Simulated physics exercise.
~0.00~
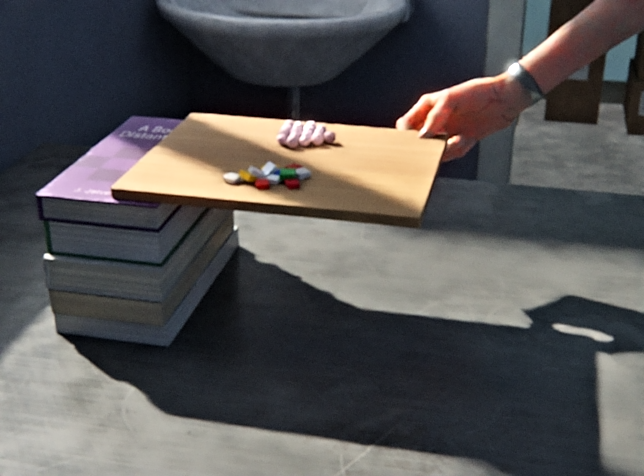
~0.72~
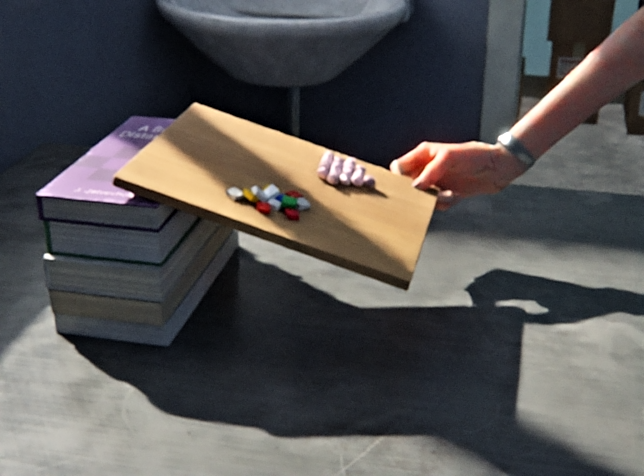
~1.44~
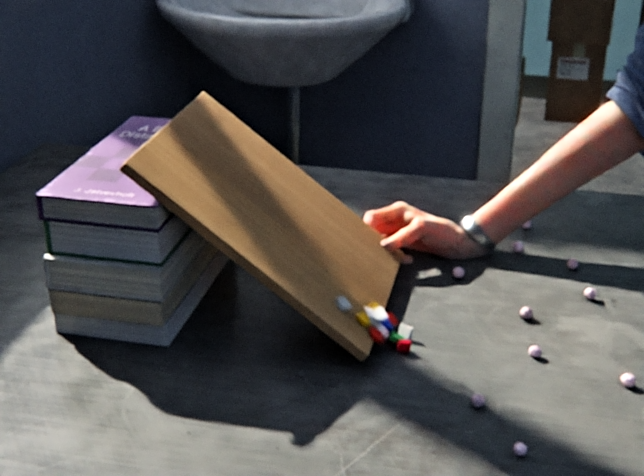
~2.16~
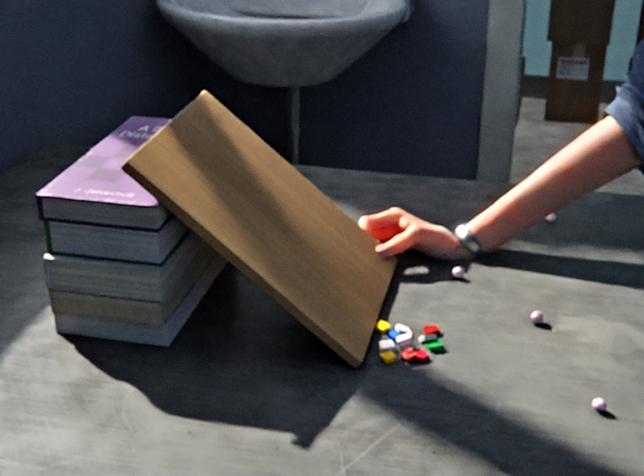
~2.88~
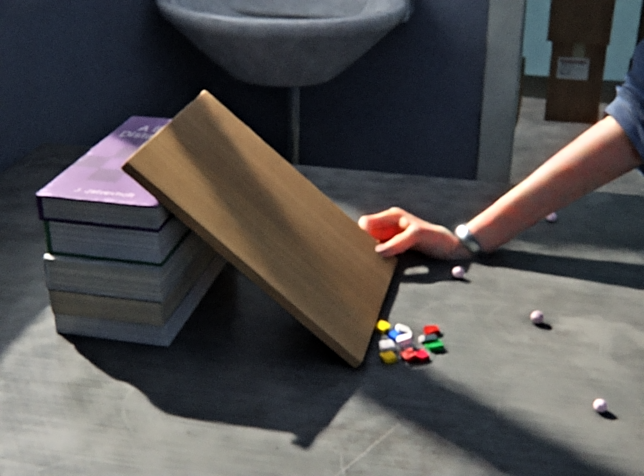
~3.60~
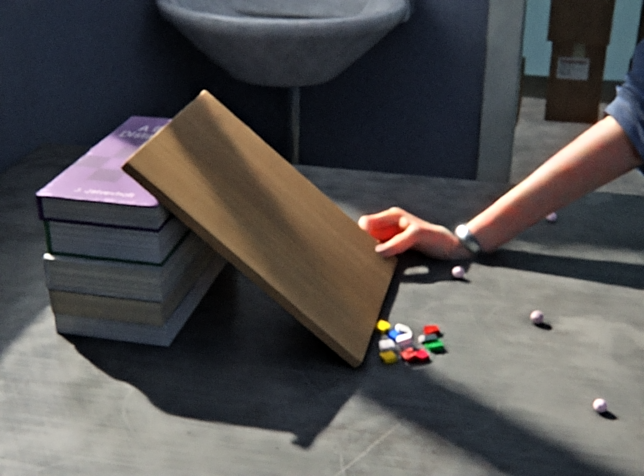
A hand lowers a board's end; pale balls roll far while colourful pieces stop at its foot.
